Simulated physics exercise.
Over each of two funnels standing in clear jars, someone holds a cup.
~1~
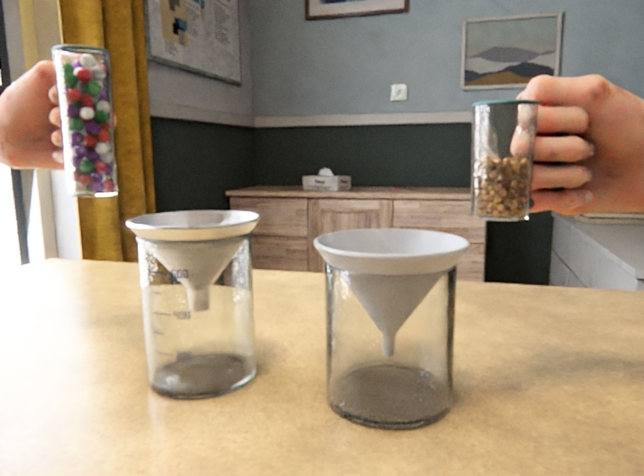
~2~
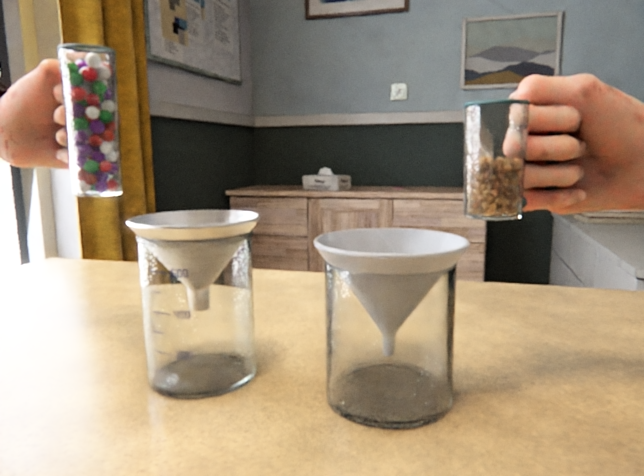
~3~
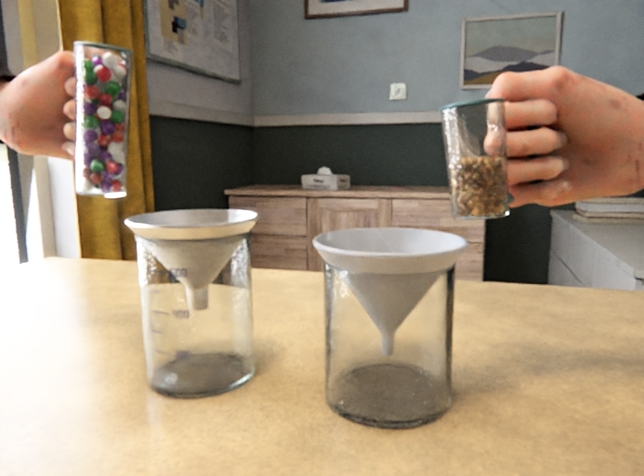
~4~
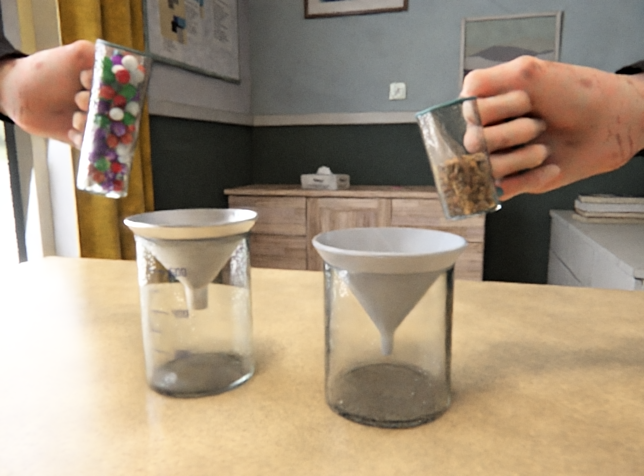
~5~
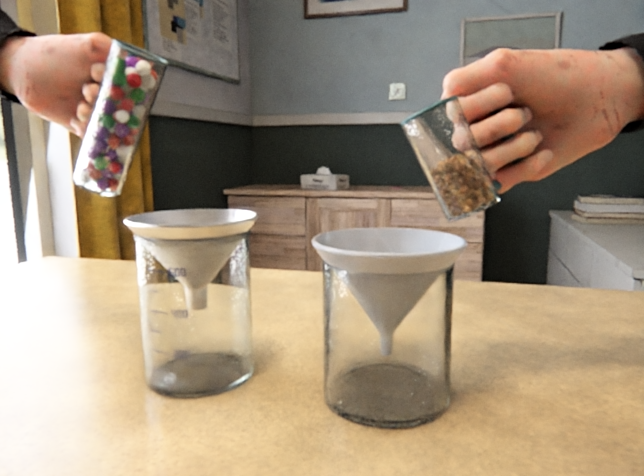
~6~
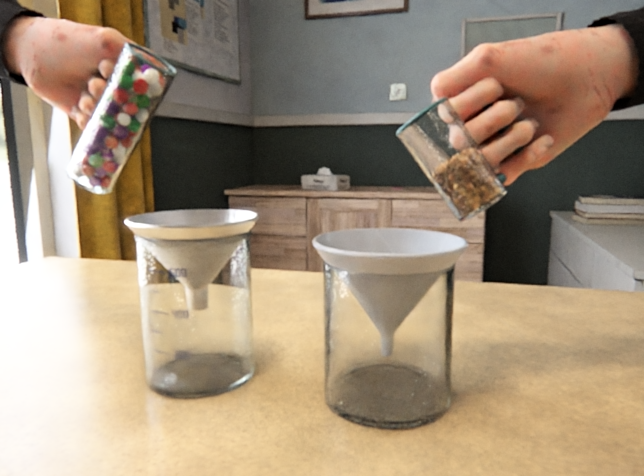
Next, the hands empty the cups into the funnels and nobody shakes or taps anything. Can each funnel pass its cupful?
Lab note: Left funnel chokes; right funnel chokes.
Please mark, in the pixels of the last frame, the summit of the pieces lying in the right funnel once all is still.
My guess is somewhere close to (374, 291).
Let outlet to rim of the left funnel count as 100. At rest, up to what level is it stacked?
Near 90 %.
Then, 0.43 s on from there, left, the whole lot still in the cup; right, the whole lot still in the cup.
Then, 0.89 s on from there, left, all but a few still in the cup, a little in or over the funnel; right, the whole lot still in the cup.
Then, 1.43 s on from there, left, only a few still in the cup, all but a few in or over the funnel, only a few down in the jar; right, only a few still in the cup, all but a few in or over the funnel.
In the end, left, all but a few stuck in the funnel, only a few down in the jar, only a few beside the jar; right, the whole lot stuck in the funnel, none at all down in the jar.
